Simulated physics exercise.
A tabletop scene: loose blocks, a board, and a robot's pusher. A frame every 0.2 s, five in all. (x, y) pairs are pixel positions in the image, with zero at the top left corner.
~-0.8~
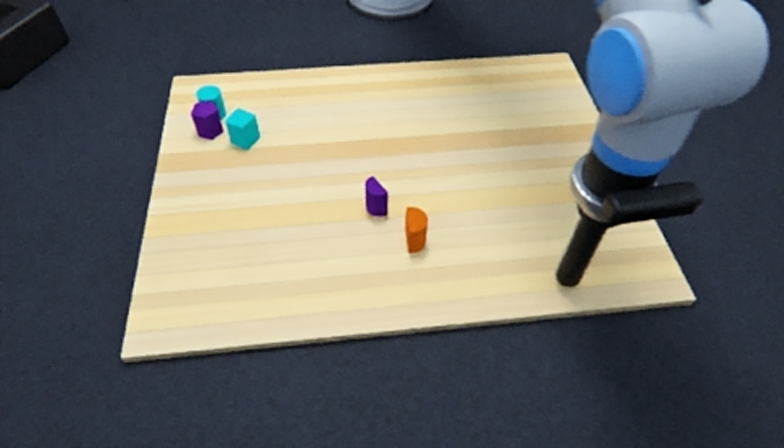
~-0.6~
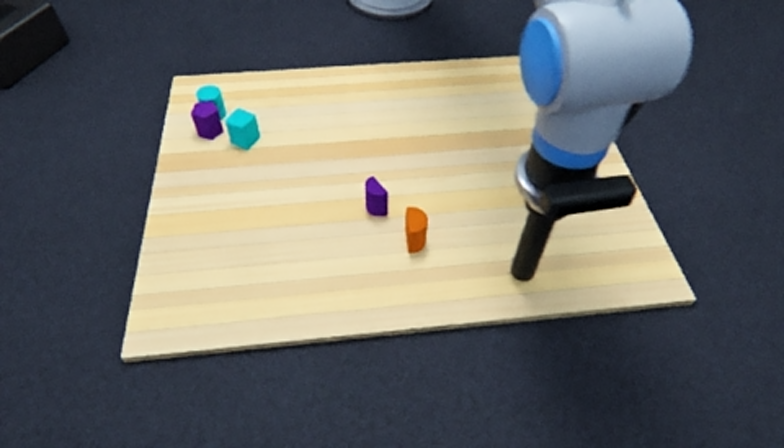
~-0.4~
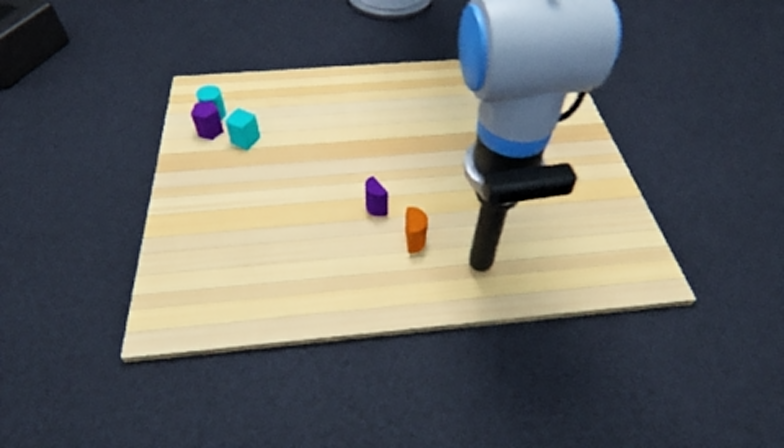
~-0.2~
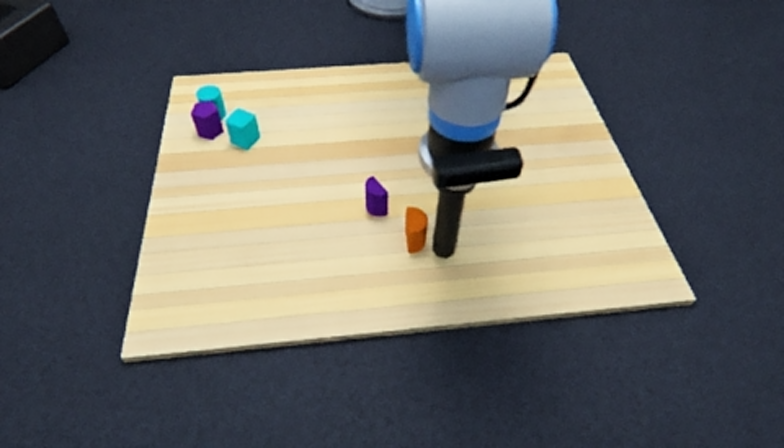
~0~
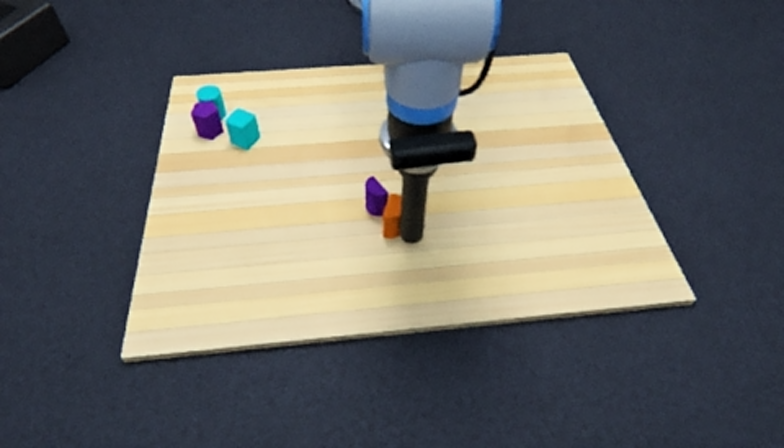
A robot arm moves left across the board and pushes the orange block toward the purple one.
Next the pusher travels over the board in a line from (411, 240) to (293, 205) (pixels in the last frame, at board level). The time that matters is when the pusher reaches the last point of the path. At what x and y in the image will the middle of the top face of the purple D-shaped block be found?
Roughly at (371, 174).
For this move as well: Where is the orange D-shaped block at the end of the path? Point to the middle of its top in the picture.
Near (372, 189).
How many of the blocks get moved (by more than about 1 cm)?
I expect two blocks to move.
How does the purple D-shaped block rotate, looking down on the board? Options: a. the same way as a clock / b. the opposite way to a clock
b - the opposite way to a clock.
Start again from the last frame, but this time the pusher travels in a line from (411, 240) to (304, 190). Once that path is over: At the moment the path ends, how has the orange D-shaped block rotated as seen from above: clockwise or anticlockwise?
That block twists clockwise.
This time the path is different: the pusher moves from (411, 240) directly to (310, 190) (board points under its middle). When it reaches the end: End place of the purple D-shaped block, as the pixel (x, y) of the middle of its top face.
Its top middle: (367, 160).
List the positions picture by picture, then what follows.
In the first picture, lower end of the pusher at (567, 278), tops of blocks, purple D-shaped block at (375, 186), orange D-shaped block at (417, 219).
In the second picture, pusher at (522, 272), blocks as before.
In the third picture, pusher at (481, 262), blocks as before.
In the fourth picture, pusher at (444, 249), blocks as before.
In the fifth picture, pusher at (411, 235), purple D-shaped block at (375, 186), orange D-shaped block at (395, 206).
On the path given first. One third of the way, pusher at (369, 223); purple D-shaped block at (371, 174), turned 25° anticlockwise; orange D-shaped block at (373, 190), turned 100° clockwise.
Two thirds of the way, pusher at (330, 212); purple D-shaped block at (371, 174), turned 25° anticlockwise; orange D-shaped block at (372, 189), turned 105° clockwise.
At the end, pusher at (292, 200); purple D-shaped block at (371, 174), turned 25° anticlockwise; orange D-shaped block at (372, 189), turned 105° clockwise.
